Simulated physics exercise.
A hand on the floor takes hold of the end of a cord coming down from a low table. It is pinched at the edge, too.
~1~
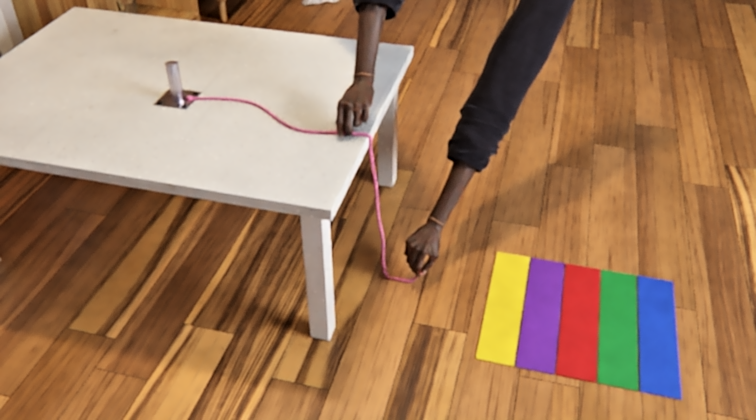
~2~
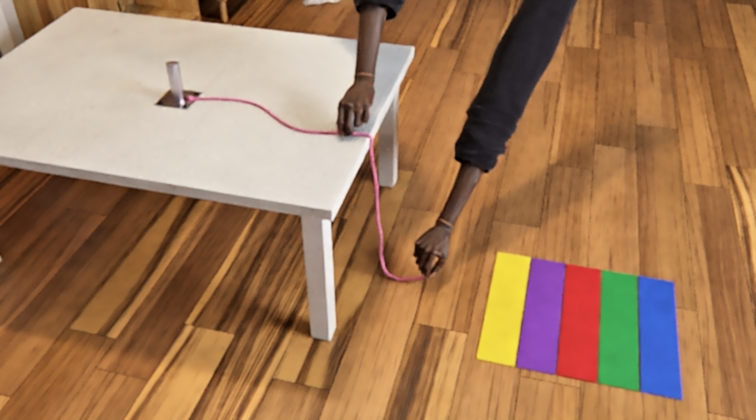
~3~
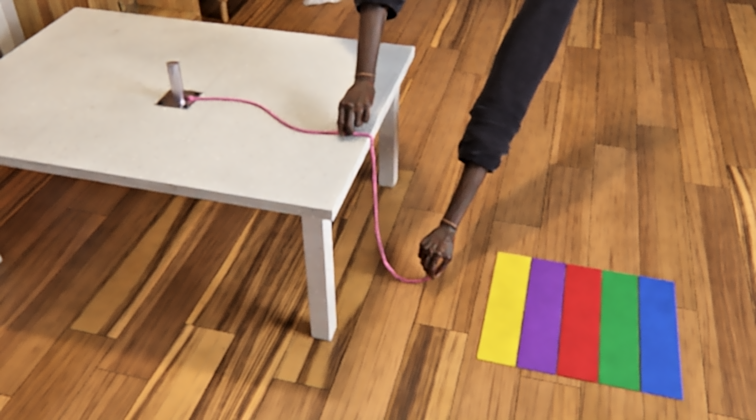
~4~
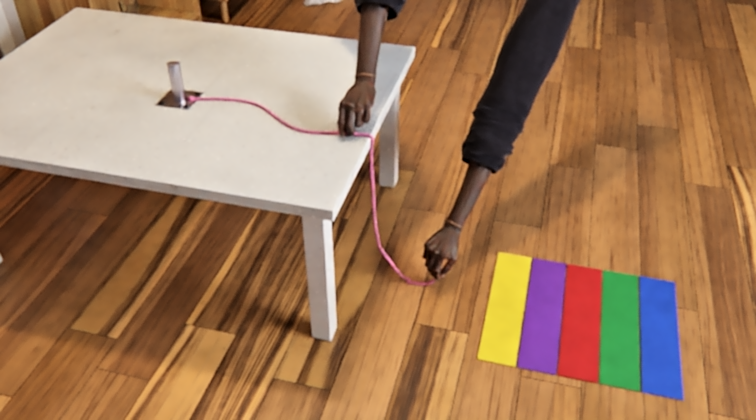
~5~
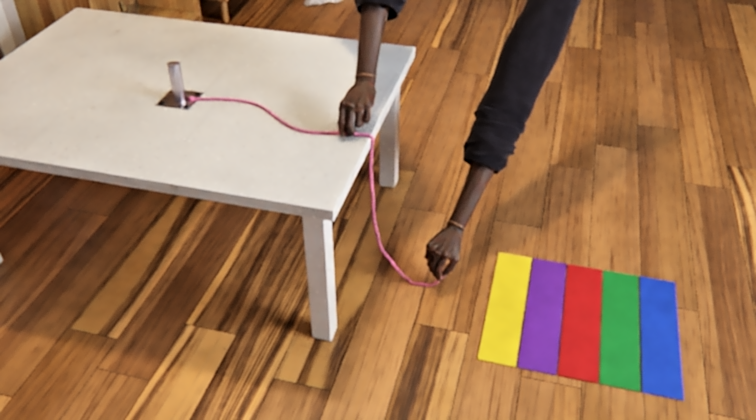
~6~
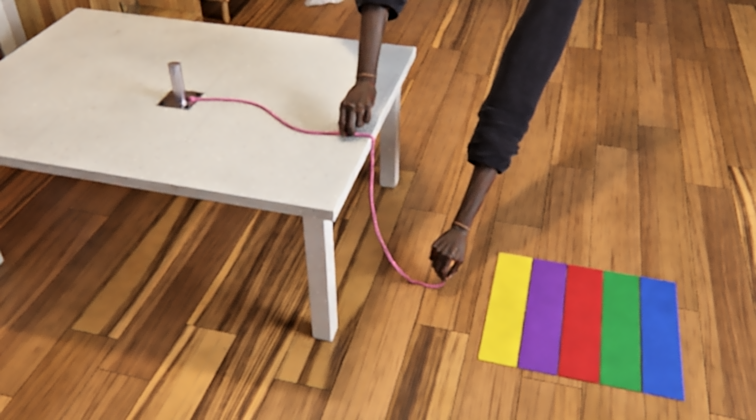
The clip opens with one hand pinning a pink cord at the edge of a low white table while another holds its hanging end near the floor, left of five coloured strips. The lower hand then draws the end slightly to the right, and the upper hand stays in place.
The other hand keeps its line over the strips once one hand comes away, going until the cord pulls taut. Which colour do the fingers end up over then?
They end up over the purple strip.
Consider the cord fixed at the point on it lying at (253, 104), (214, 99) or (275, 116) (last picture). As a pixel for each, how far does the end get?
Approximately (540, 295), (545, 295) and (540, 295) respectively.
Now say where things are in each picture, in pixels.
In the first frame, end (421, 273); yellow (498, 341); purple (537, 348); red (577, 356); green (618, 364); blue (660, 372).
In the second frame, end (430, 275); cord through (221, 99) (274, 116) (327, 133) (373, 164) (378, 221) (386, 272).
In the third frame, end (435, 276).
In the fourth frame, end (439, 277); cord through (222, 99) (275, 117) (328, 133) (371, 164) (375, 221) (396, 270).
In the fifth frame, end (442, 277).
In the sixth frame, end (446, 278); cord through (223, 100) (276, 117) (329, 134) (372, 165) (375, 221) (399, 270).
Soon after, end near (484, 285); short of the strips.
After that, end near (522, 292); over yellow.
At the stop, end near (547, 296); over purple. Over purple.
